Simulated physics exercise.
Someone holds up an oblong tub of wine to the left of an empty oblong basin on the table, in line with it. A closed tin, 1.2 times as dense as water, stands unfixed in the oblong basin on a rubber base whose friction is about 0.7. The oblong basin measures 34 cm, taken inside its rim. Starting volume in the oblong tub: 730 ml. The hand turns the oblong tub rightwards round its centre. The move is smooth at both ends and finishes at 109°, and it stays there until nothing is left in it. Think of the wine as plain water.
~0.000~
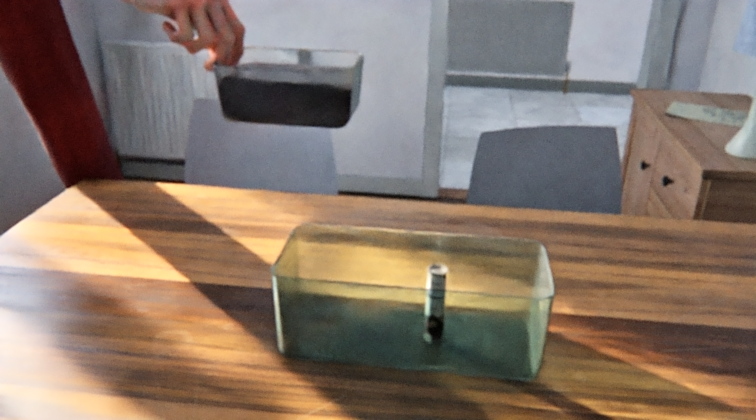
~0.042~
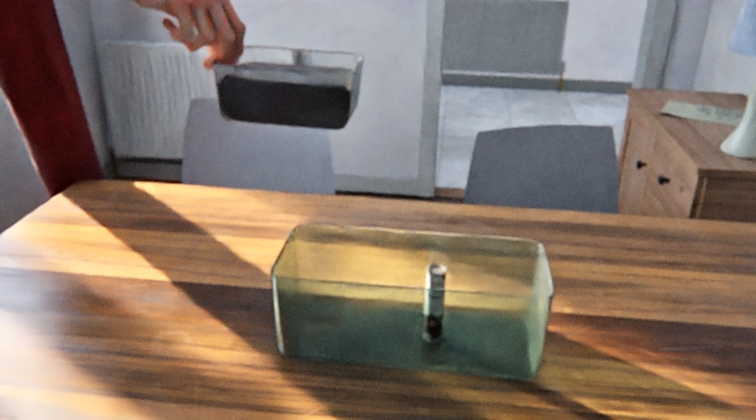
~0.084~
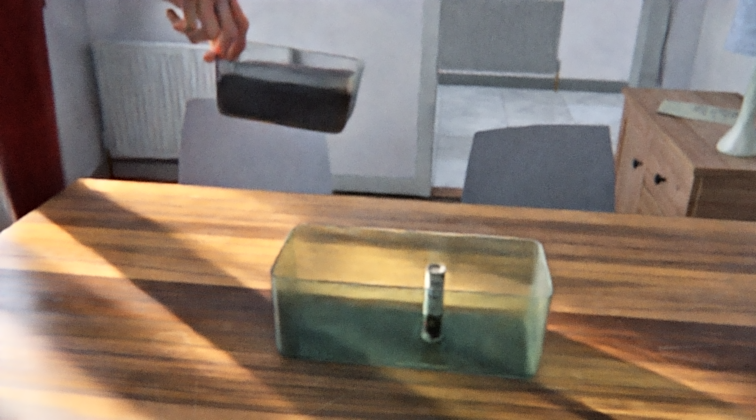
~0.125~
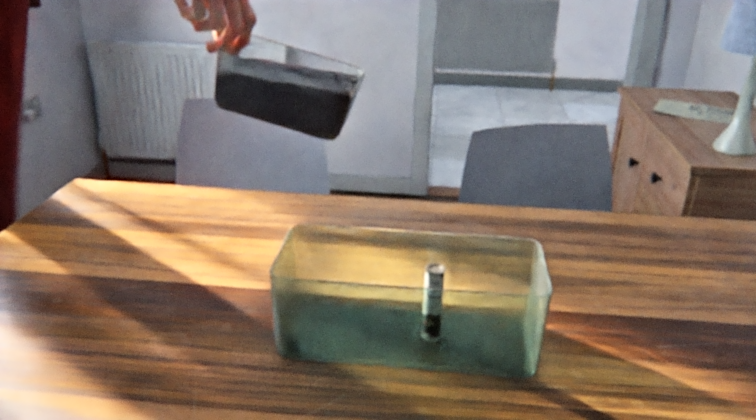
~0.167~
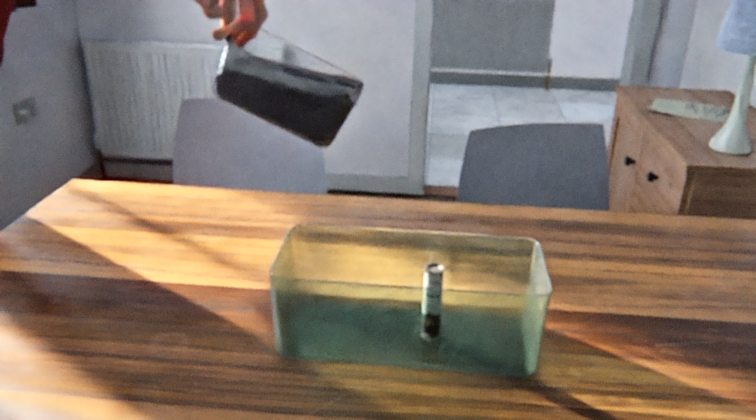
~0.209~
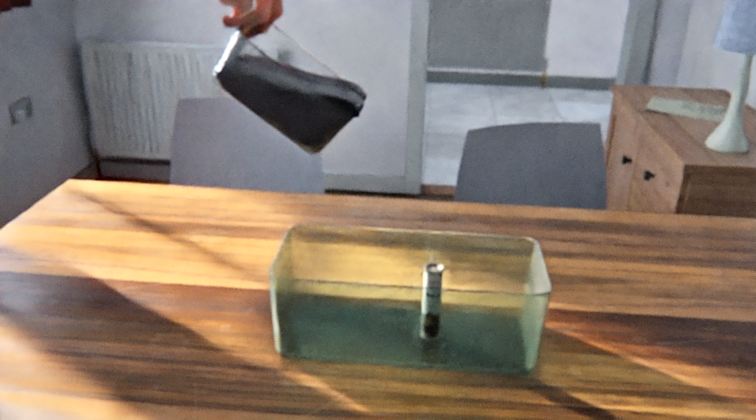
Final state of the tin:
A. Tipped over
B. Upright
Answer: A.
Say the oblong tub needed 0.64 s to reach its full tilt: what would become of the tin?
In that case the tin overturns.
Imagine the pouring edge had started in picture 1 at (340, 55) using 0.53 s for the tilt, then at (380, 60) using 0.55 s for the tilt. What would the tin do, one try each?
In the first try it comes down; in the second it comes down.
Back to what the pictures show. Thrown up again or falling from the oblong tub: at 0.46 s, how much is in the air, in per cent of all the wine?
About 70 per cent.
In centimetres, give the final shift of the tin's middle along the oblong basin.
The middle of the tin ends some 8.0 cm along the basin.
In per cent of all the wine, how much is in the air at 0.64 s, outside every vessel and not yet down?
I'd put it at about 6 per cent of the liquid.
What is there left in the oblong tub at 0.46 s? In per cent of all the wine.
9 %.
Then, 0.46 s in, the tilt is 104° and 9 per cent is still to pour; the tin stands where it began.
Then, 0.64 s in, the tilt is 109° and 1 per cent is still to pour; the tin leans 9°.
Then, 0.82 s in, the tilt is 109° and 0 per cent is still to pour; the tin leans 21°.
Then, 1.03 s in, the tilt is 109° and 0 per cent is still to pour; the tin lies on its side.
Finally, the tin lies on its side.
